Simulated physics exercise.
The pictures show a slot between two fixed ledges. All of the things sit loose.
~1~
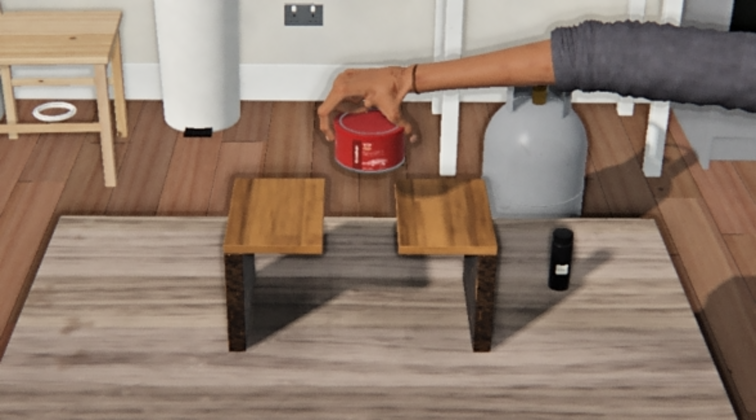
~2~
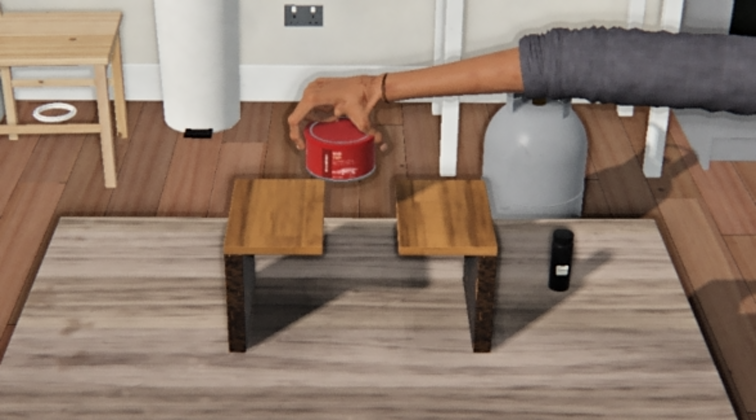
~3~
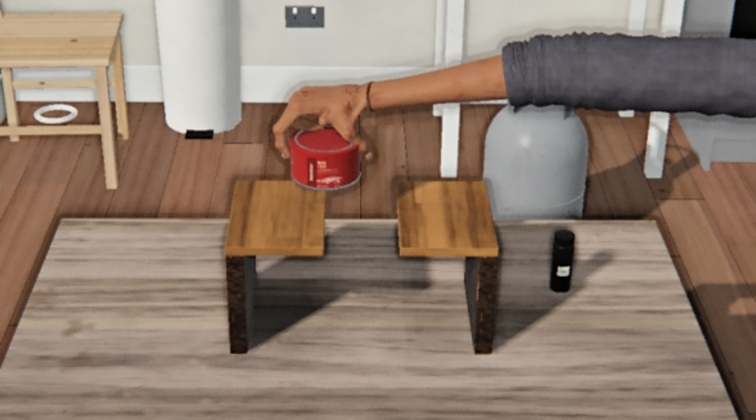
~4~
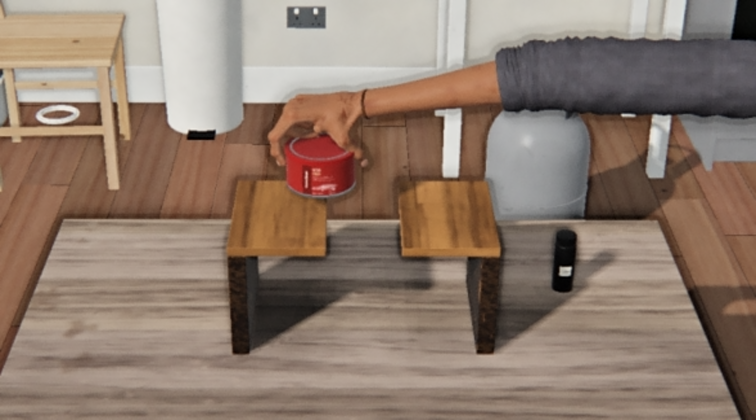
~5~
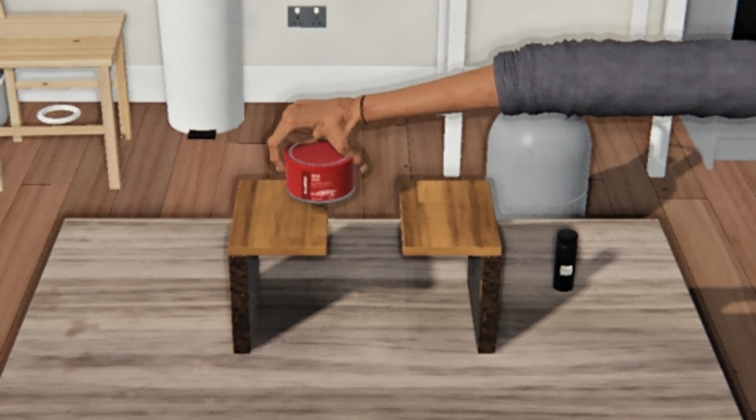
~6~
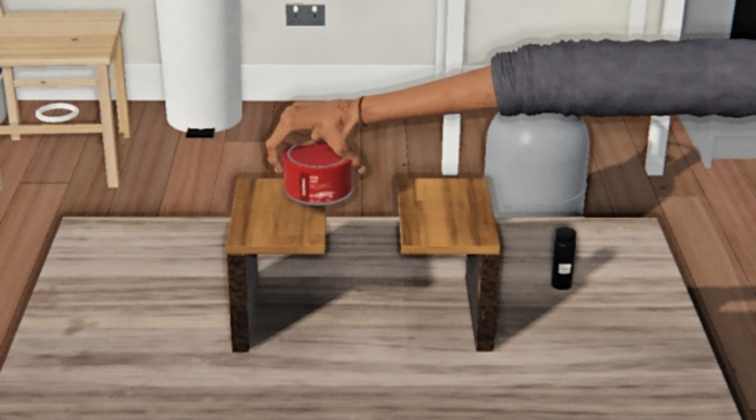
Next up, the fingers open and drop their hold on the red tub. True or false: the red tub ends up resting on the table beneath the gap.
False.
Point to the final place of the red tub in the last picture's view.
In the last picture, near pixel (319, 193).
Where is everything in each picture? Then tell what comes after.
On its way; red tub (370, 140); black shaker (561, 259), in the first frame.
On its way; red tub (341, 148); black shaker (561, 260), in the second frame.
On its way; red tub (326, 157); black shaker (562, 261), in the third frame.
On its way; red tub (321, 164); black shaker (564, 261), in the fourth frame.
On its way; red tub (320, 170); black shaker (565, 260), in the fifth frame.
Poised above the slot; red tub (318, 172); black shaker (564, 258), in the sixth frame.
Then, 0.20 s on from there, red tub shifted a little near (319, 193).
Then, 0.40 s on from there, red tub resting near (319, 193).
In the end, moved from the start, red tub; black shaker unmoved. At the end, from the last picture's camera, red tub near (319, 193). The tub lodges.
